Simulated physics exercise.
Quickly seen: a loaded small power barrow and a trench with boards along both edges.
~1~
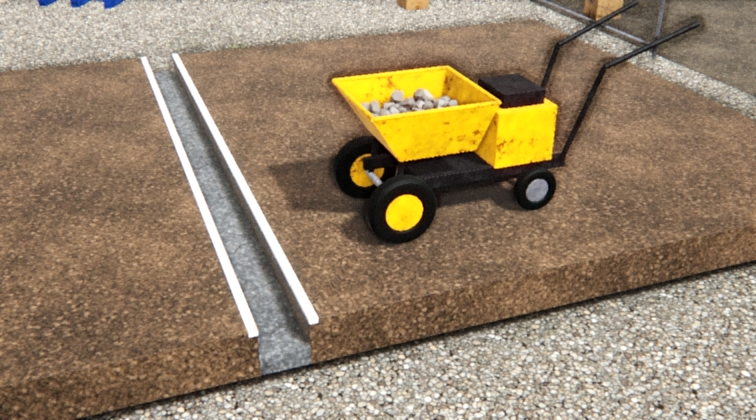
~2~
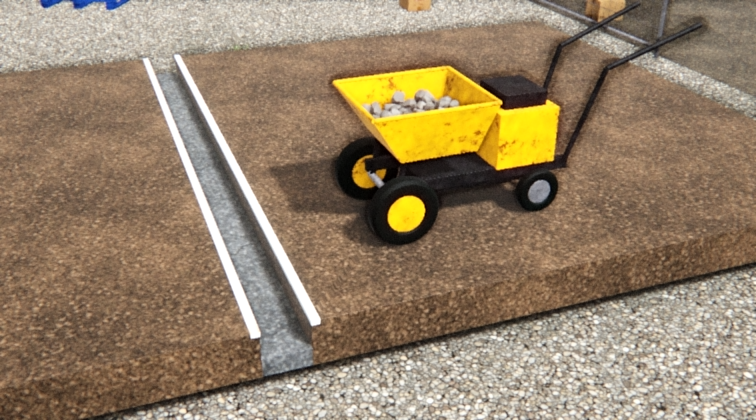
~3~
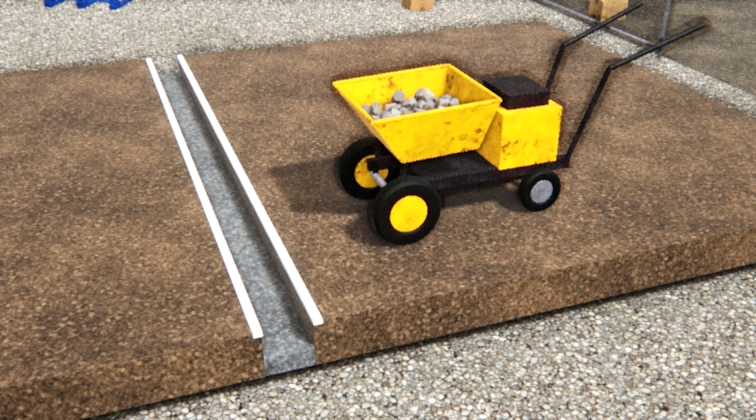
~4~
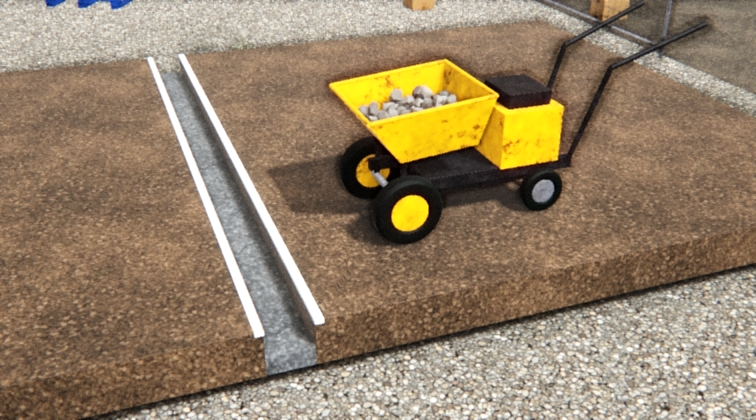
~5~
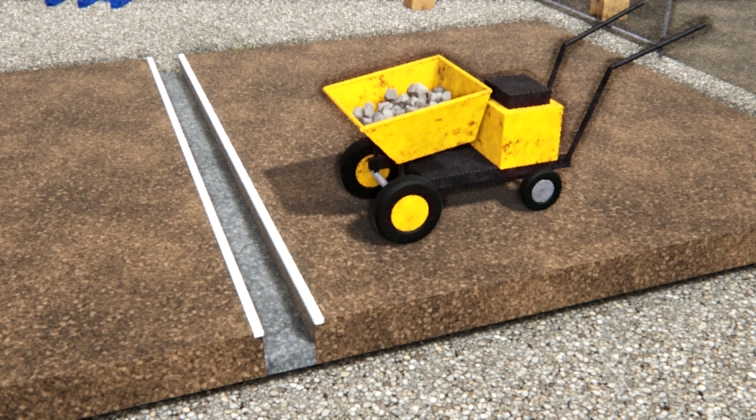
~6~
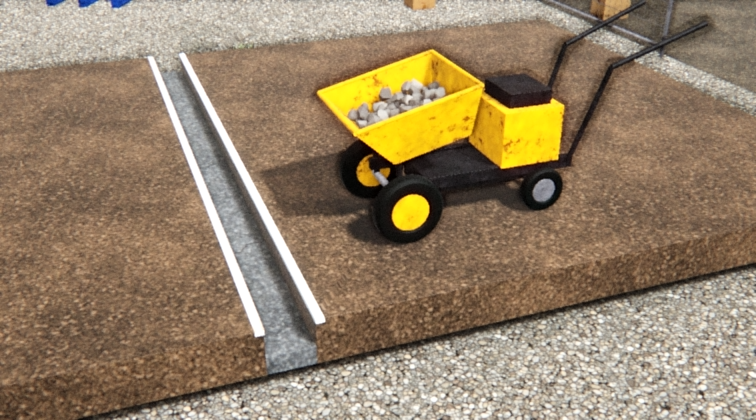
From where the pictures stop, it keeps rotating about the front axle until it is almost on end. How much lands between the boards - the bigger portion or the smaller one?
The bigger portion lands there.
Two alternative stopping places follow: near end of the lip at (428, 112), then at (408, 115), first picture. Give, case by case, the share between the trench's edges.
Roughly 10 and 30 percent respectively.
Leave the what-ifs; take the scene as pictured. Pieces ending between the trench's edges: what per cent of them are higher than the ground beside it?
About 10 %.
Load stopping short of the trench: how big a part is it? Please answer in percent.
I'd put it at around 10 percent.
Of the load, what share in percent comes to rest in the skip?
Roughly 15 %.
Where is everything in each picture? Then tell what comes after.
In the first picture, lip of the skip at (373, 120), level; top of the load at (408, 115), broken stones; first edge of the trench at (296, 286); far edge at (239, 297), the trench under half as wide as the skip, and about half as deep as wide.
In the second picture, lip of the skip at (374, 122), level; top of the load at (429, 109).
In the third picture, lip of the skip at (373, 123), tipped barely; top of the load at (429, 108).
In the fourth picture, lip of the skip at (370, 125), tipped barely; top of the load at (426, 106).
In the fifth picture, lip of the skip at (363, 129), tipped a little; top of the load at (429, 109).
In the sixth picture, lip of the skip at (356, 134), tipped a little; top of the load at (436, 105); first edge of the trench at (303, 285); far edge at (246, 297).
Soon, skip tipped steeply; all in the skip.
A while on, skip tipped steeply; nearly all in the skip; a stray few short of the trench.
Towards the end, skip tipped right over; about a third in the skip; a small part short of the trench; about half in or heaped over the trench.
Finally, skip tipped right over; a small part in the skip; a small part short of the trench; most in or heaped over the trench; none beyond it.
